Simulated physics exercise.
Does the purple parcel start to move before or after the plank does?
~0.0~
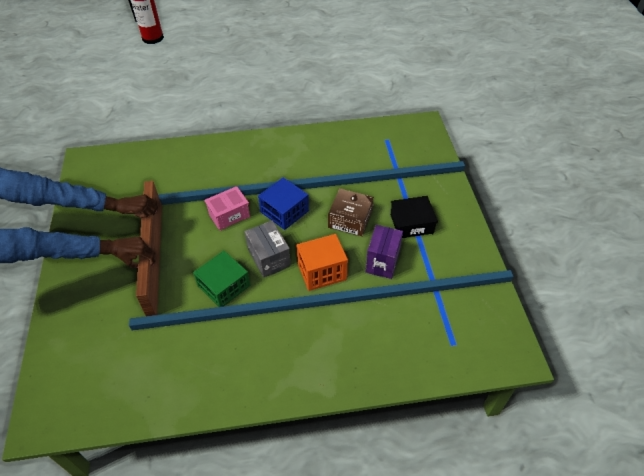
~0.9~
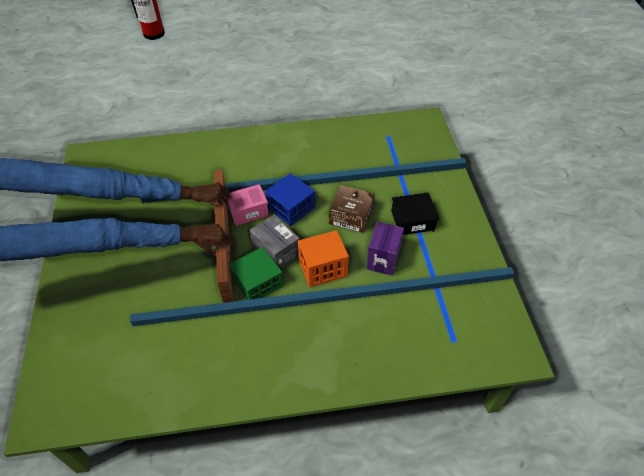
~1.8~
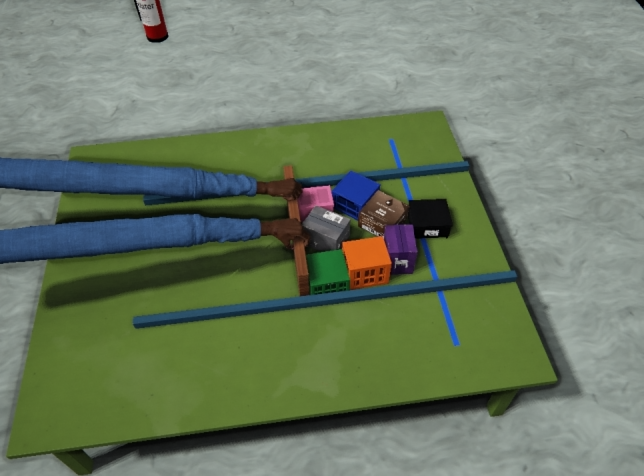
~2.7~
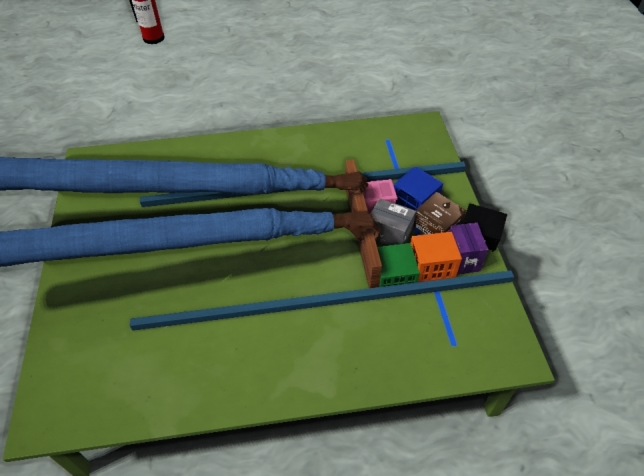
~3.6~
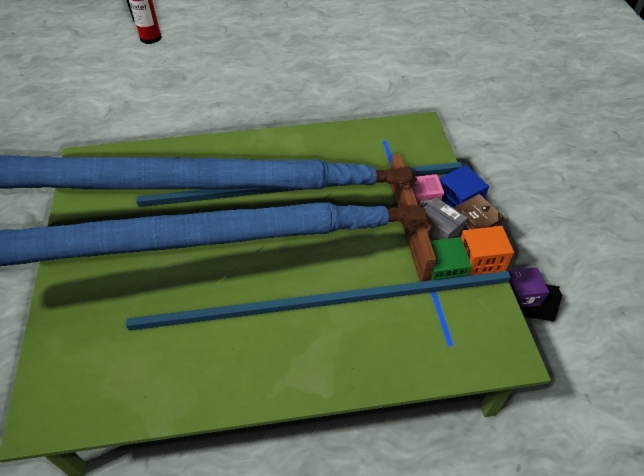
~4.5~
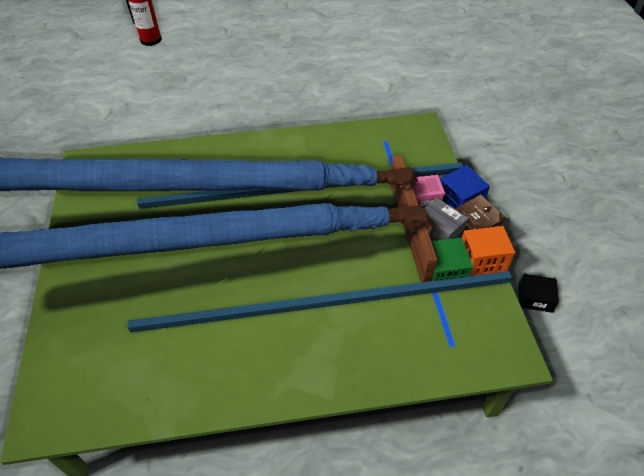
It starts after the plank. The plank is already sliding right while the purple parcel still stands in its place, and the parcel only shifts later.
